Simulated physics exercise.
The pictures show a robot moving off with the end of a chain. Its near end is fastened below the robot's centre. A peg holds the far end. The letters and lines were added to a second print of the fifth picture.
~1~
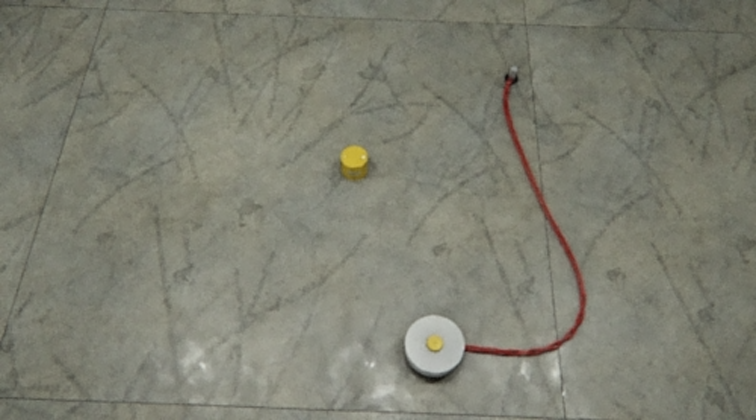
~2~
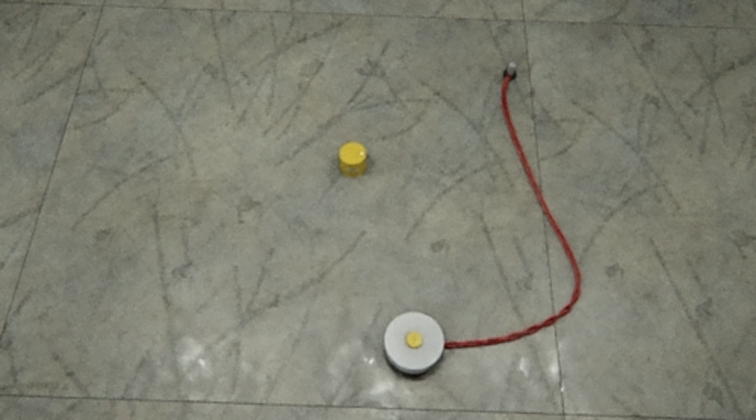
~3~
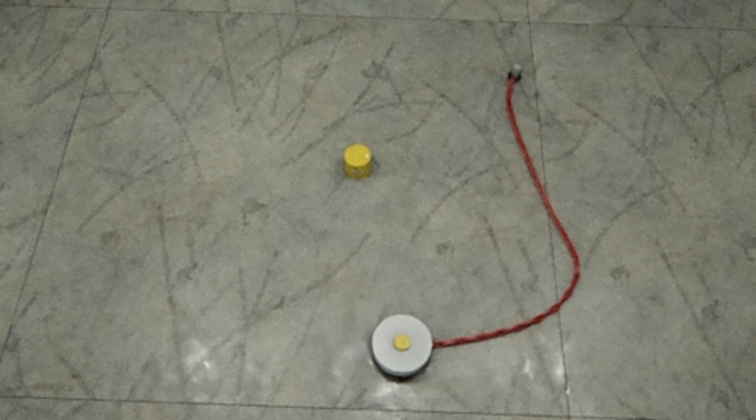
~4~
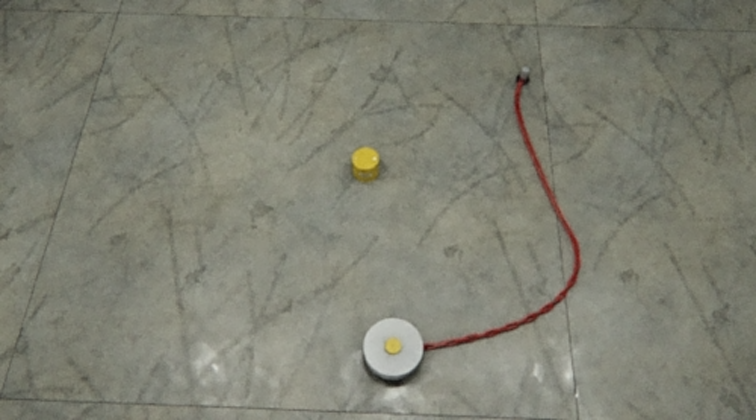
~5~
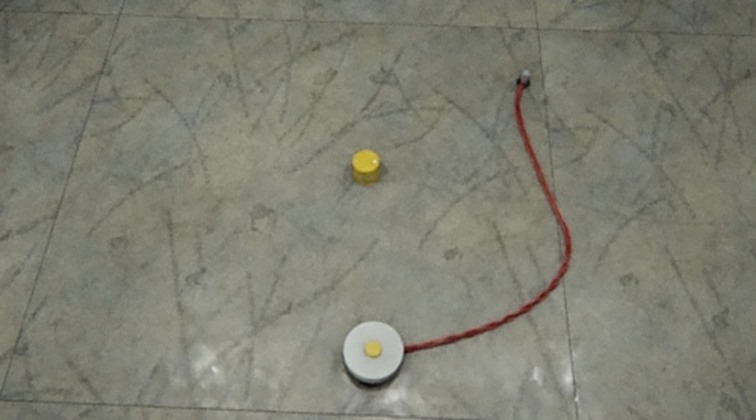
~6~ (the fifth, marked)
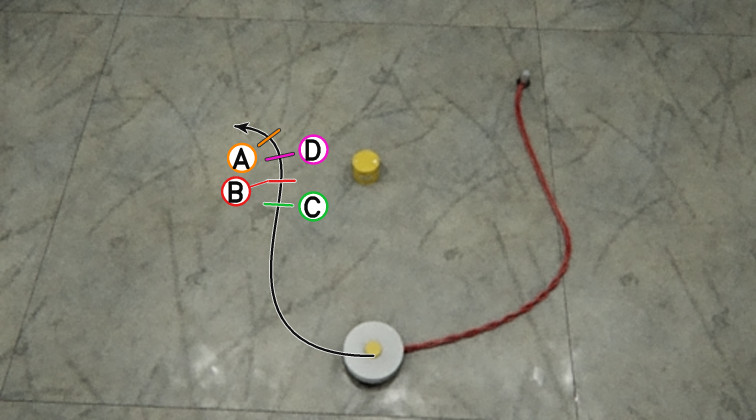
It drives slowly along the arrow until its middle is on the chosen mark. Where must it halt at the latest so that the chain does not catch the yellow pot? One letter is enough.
No farther than A.
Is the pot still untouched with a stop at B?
Yes.
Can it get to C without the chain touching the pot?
Yes.
On the marked copy, A at (269, 138); B at (281, 181); C at (278, 205); D at (280, 157); the route from (373, 356) via (273, 245) to (235, 126).
Taking A. A third of the way, robot (276, 305), middle of the chain (496, 245).
Two thirds of the way, robot (277, 204), middle of the chain (487, 240).
When it is over, robot (268, 133), middle of the chain (461, 217); nothing has been touched.
As for the rest, B is safe but short; C is safe but short; D is safe but short.
